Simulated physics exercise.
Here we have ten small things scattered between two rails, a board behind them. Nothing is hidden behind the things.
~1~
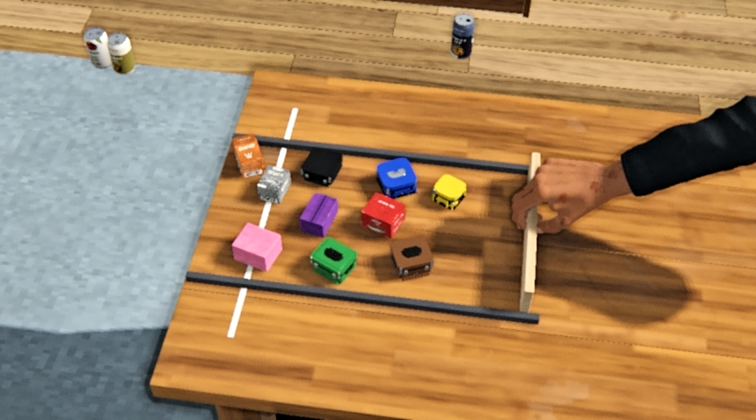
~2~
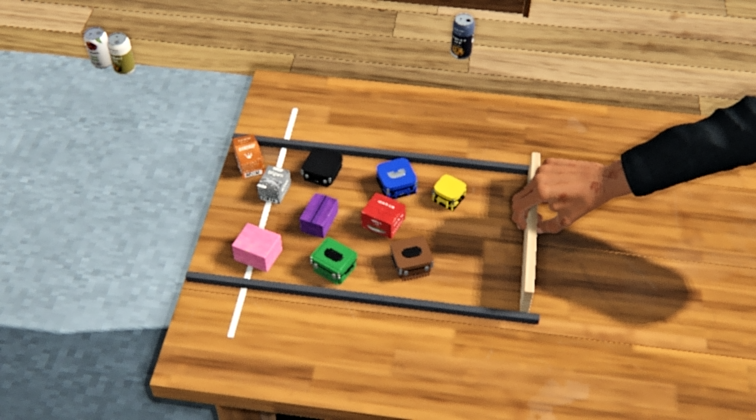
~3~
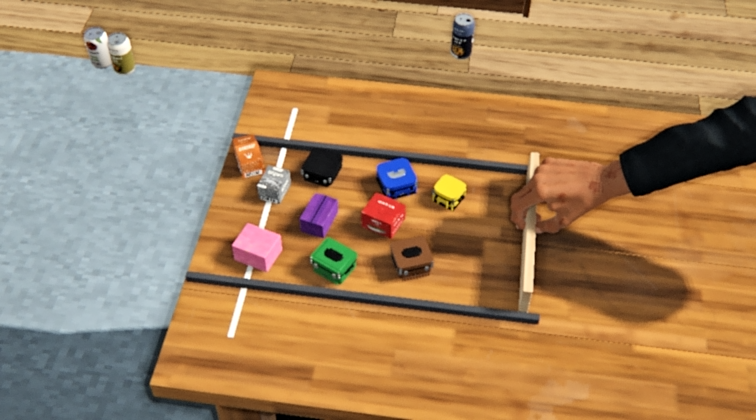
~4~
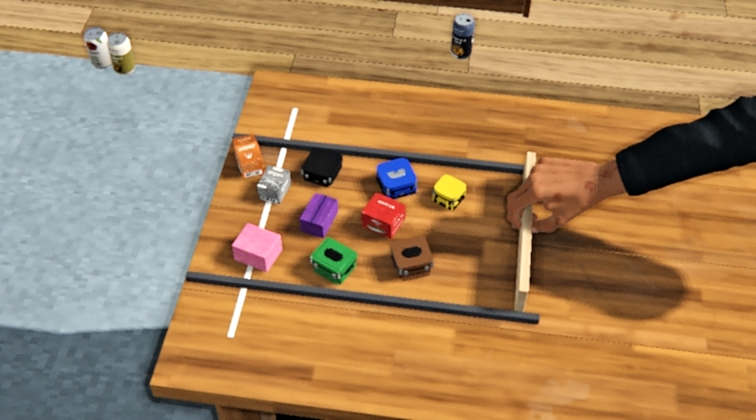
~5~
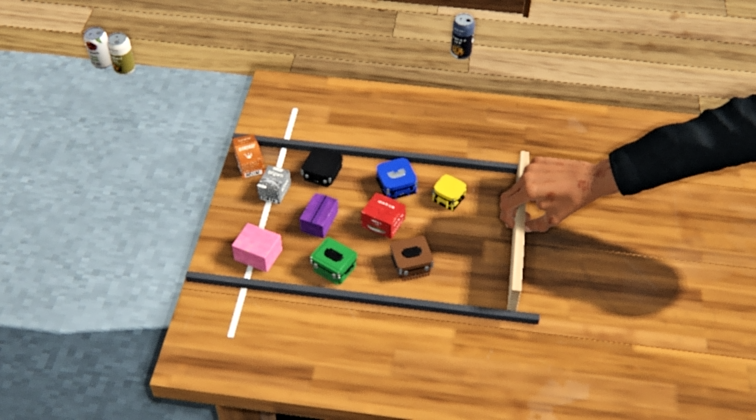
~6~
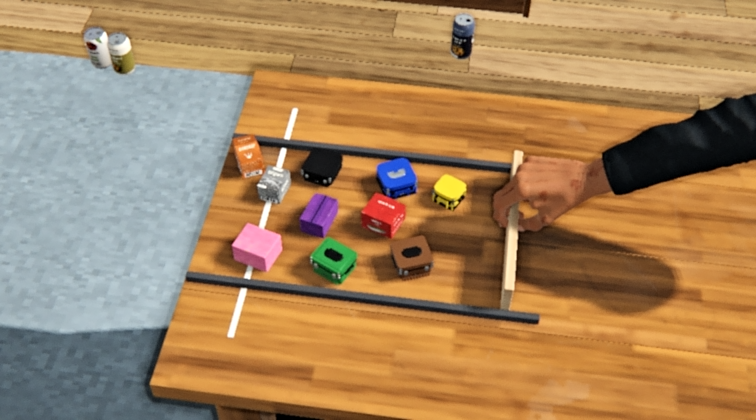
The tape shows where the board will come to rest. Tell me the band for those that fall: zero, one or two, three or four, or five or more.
The number that fall off is one or two.
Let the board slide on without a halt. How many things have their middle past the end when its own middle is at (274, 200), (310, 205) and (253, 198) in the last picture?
In that order 2, 1 and 5.
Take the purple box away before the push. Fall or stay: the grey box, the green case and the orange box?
The grey box holds on, the green case remains up, the orange box is lost.
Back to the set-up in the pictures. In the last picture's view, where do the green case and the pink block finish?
First (231, 261), then (199, 243).
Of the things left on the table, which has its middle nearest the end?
That is the pink block.
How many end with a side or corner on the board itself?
It touches 4.
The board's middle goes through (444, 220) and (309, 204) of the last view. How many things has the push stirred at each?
First 1, then 10.
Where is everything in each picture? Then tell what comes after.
Orange box (248, 156); grey box (274, 185); pink block (257, 247); board (530, 230); tape (266, 212), in the first frame.
Grey box (274, 185); purple box (319, 215), in the second frame.
Pink block (257, 248); brown case (411, 259), in the third frame.
Orange box (248, 156); board (525, 229), in the fourth frame.
Grey box (274, 185); black case (323, 168), in the fifth frame.
Orange box (248, 156); grey box (274, 185); pink block (257, 248); board (512, 228); tape (266, 212), in the sixth frame.
Early on, none off yet; orange box at rest near (248, 156); grey box at rest near (274, 185); pink block at rest near (257, 248).
Finally, the number that fall off is one or two; lost, black case and orange box.
